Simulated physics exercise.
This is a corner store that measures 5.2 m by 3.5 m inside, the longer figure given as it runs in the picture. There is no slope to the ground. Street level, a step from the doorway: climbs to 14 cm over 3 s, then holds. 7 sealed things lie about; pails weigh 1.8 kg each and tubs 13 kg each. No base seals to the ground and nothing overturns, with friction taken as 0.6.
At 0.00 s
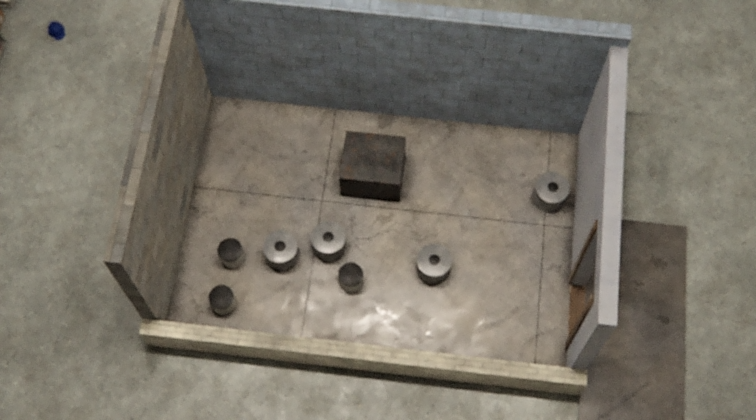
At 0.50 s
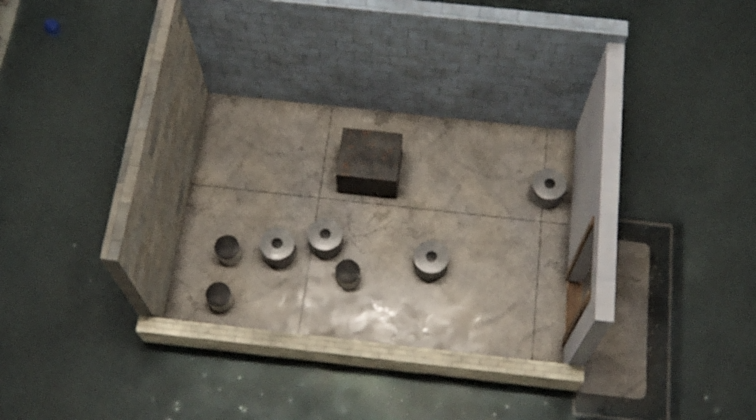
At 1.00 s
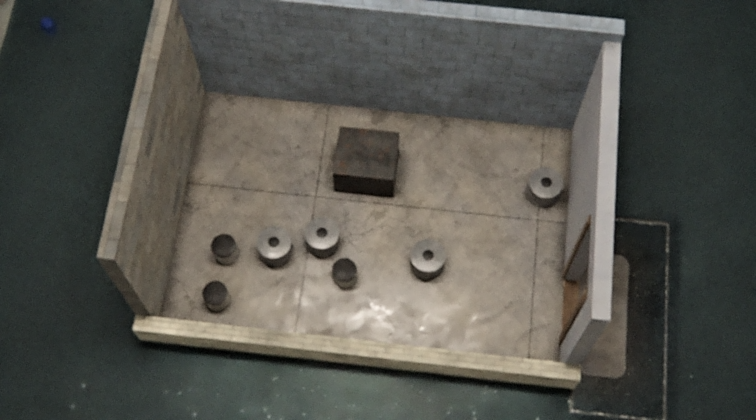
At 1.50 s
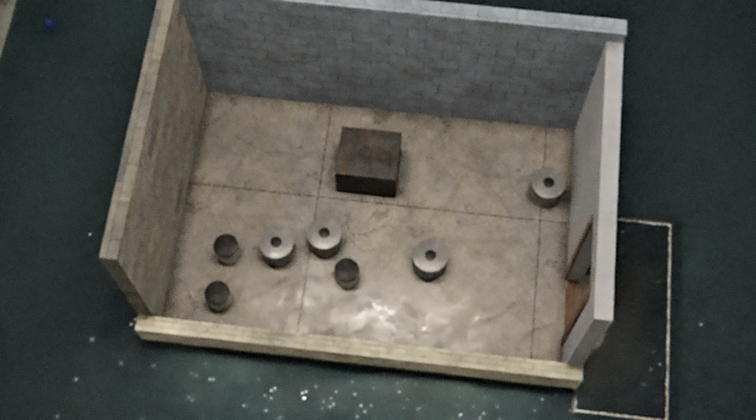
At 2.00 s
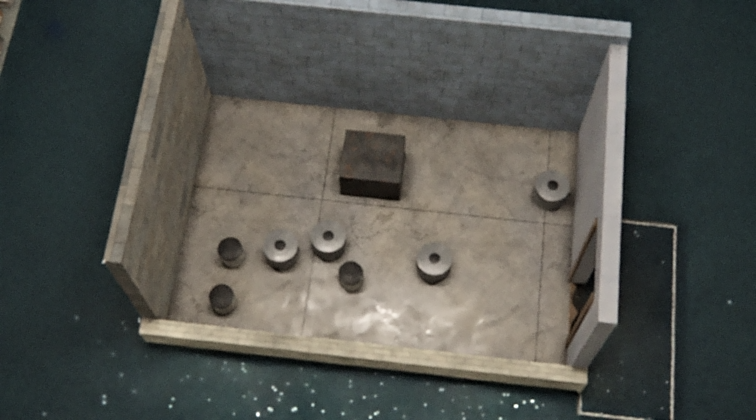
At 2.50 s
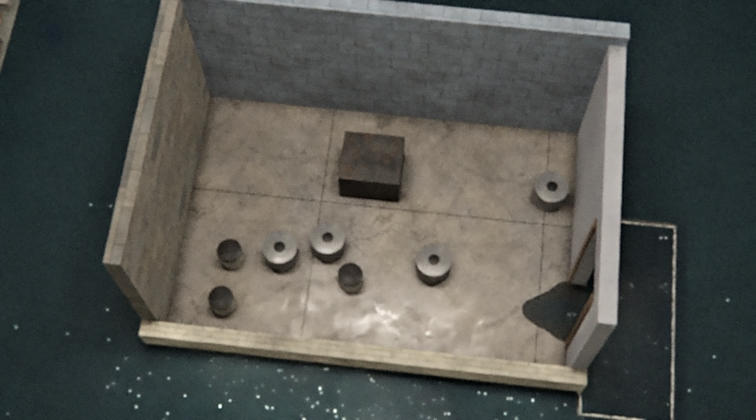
Dark water spread over the ground around the small walled store, covering the patch outside the doorway, then crept in through the opening on the right, while the box and round objects inside stayed put.
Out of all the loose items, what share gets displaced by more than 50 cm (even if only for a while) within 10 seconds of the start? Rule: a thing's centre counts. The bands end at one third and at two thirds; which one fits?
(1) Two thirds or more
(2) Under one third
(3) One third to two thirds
(2) Under one third.
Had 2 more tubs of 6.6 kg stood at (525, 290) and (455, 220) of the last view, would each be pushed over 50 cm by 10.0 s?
First one exceeds it, second one stays within it.
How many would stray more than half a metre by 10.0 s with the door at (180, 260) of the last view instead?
2.
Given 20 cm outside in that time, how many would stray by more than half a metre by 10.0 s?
Count: 3.
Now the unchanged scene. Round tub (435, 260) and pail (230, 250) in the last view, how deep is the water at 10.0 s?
3 and 2 cm.
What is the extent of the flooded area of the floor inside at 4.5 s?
5.0 m2.
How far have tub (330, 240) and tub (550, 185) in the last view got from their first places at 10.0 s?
First 0 cm, then 0 cm.
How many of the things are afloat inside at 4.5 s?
At that instant the tally stands at 0.
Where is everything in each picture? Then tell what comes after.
A pail at (351, 274) rests on the ground; a tub at (434, 260) rests on the ground; water covers 0.0 m2; 0 of 7 have shifted, in the first picture.
A pail at (348, 271), on the bottom; a tub at (431, 257), on the bottom; water covers 0.0 m2; 0 of 7 have shifted, in the second picture.
A pail at (344, 270) rests on the ground; a tub at (428, 255) rests on the ground; 0.0 m2 under water; 0 of 7 have shifted, in the third picture.
A pail at (347, 270), on the bottom; a tub at (430, 255), on the bottom; water covers 0.0 m2; 0 of 7 have shifted, in the fourth picture.
A pail at (351, 273) rests on the ground; a tub at (435, 258) rests on the ground; water covers 0.0 m2; 0 of 7 have shifted, in the fifth picture.
A pail at (350, 274) rests on the ground; a tub at (434, 260), on the bottom; water covers 0.3 m2; 0 of 7 have shifted, in the sixth picture.
After 3.5 s 0 of 7 are over 50 cm from their spots; 0 afloat.
After 4.5 s 0 of 7 are over 50 cm from their spots; 0 afloat.
After 7.0 s 0 of 7 are over 50 cm from their spots; 0 afloat.
After 10.0 s 1 of 7 are over 50 cm from their spots, and 1 have been at some point; 2 afloat.
